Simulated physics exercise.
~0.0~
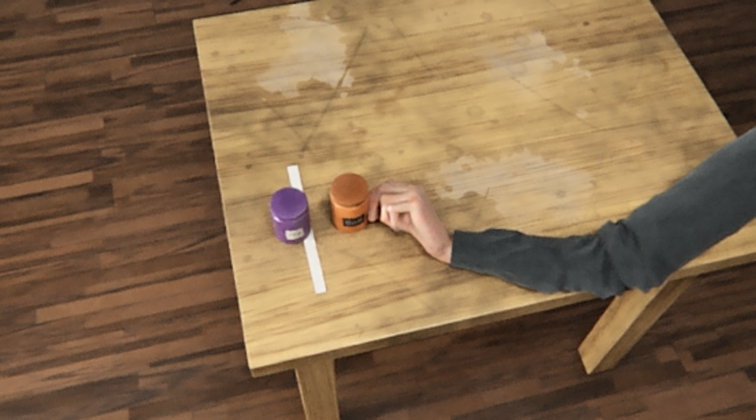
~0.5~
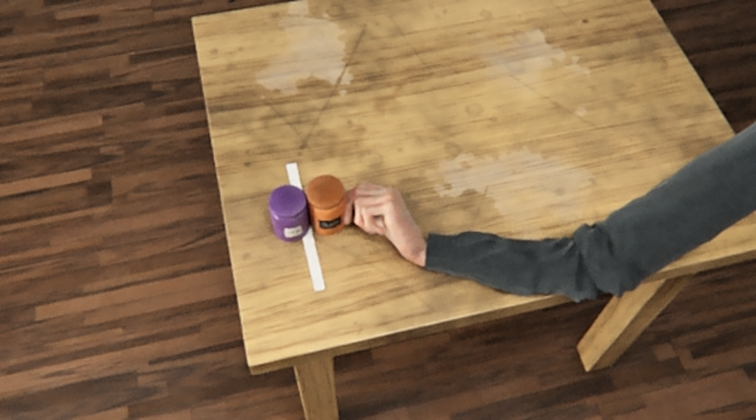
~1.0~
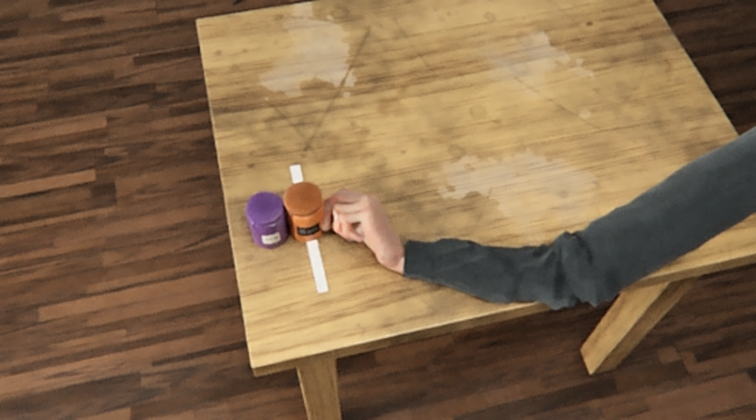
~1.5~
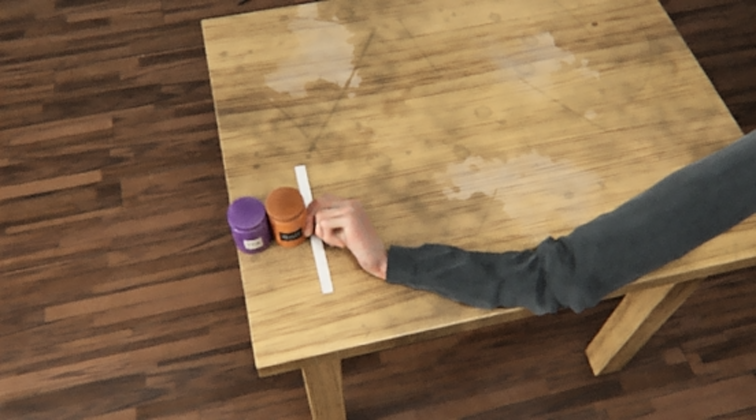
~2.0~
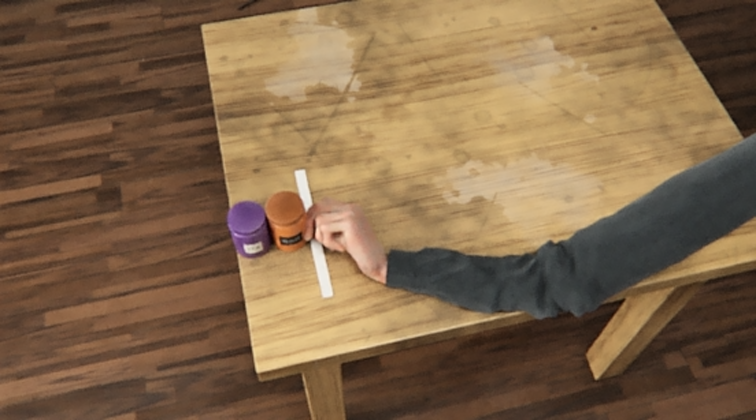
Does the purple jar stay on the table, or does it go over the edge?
The purple jar stays on the table, standing upright close to the left edge beside the orange jar.
A hand in a dark grey sleeve reaches in from the right across a worn wooden table, seen from above over a dark plank floor. Its fingers rest against an orange jar, with a purple jar to the left beside a strip of white tape near the table's left edge. The hand pushes the orange jar left until it meets the purple one. Both jars then slide left together, past the tape and toward the edge. The hand stops by the tape, and both jars stand upright, the purple one still on the table at its left edge.
